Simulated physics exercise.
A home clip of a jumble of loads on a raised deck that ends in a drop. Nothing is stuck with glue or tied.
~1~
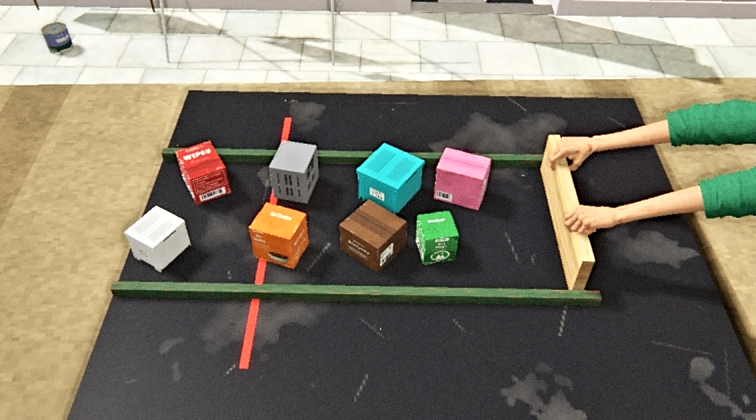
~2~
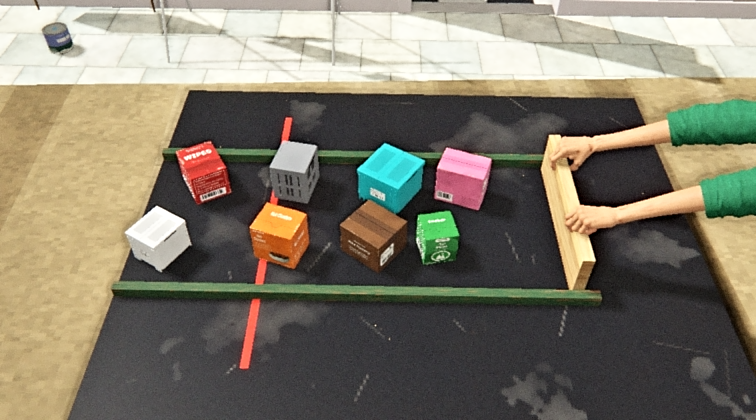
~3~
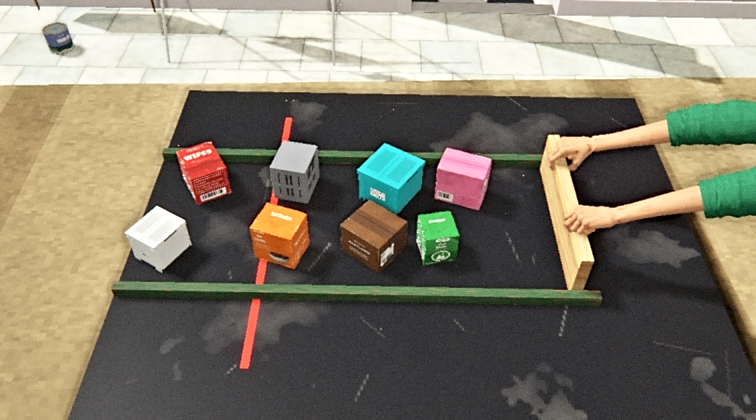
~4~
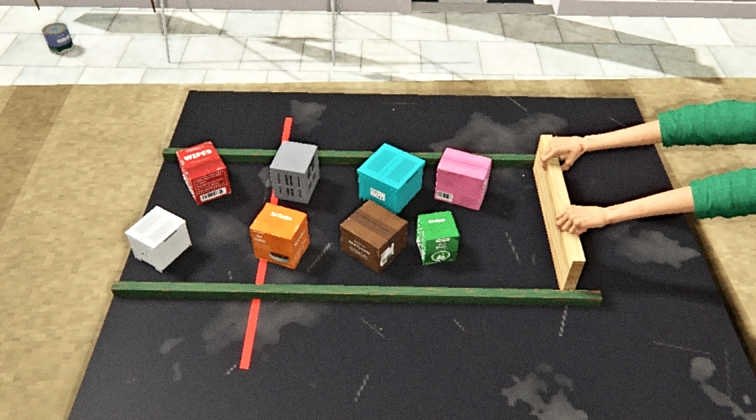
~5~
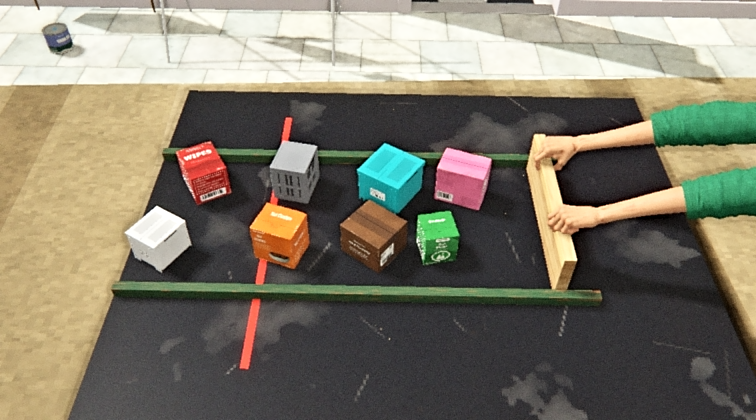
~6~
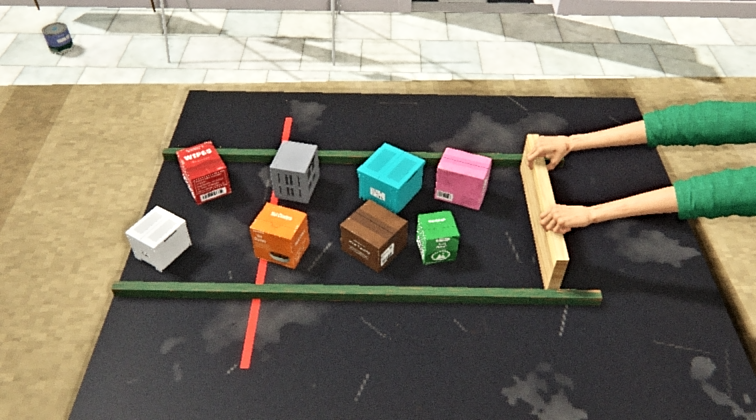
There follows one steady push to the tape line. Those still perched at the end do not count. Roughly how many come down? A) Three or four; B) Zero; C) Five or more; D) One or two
One or two.
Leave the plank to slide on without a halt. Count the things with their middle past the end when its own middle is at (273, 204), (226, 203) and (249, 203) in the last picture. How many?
First 2, then 4, then 3.
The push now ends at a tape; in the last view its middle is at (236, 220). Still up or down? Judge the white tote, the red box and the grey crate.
White tote goes down, red box goes down, grey crate goes down.
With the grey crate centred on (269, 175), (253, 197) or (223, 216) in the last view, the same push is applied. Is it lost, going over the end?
First it remains, next it remains, and last it remains.
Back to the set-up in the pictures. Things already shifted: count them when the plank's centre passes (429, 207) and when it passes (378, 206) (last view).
At the first spot 4, then 6.
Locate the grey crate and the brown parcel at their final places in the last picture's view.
The grey crate stops around (162, 175); the brown parcel around (204, 243).
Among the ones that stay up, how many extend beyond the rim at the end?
Overhang count: 1.
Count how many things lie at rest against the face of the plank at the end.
It's 2.
Soon after, none off yet; white tote at rest near (160, 239); red box at rest near (204, 172); orange box at rest near (281, 236).
Then, none off yet; white tote at rest near (160, 239); red box at rest near (204, 172); orange box moved about its own width near (248, 234).
By the end, the number that fall off is one or two; fallen, red box and white tote.
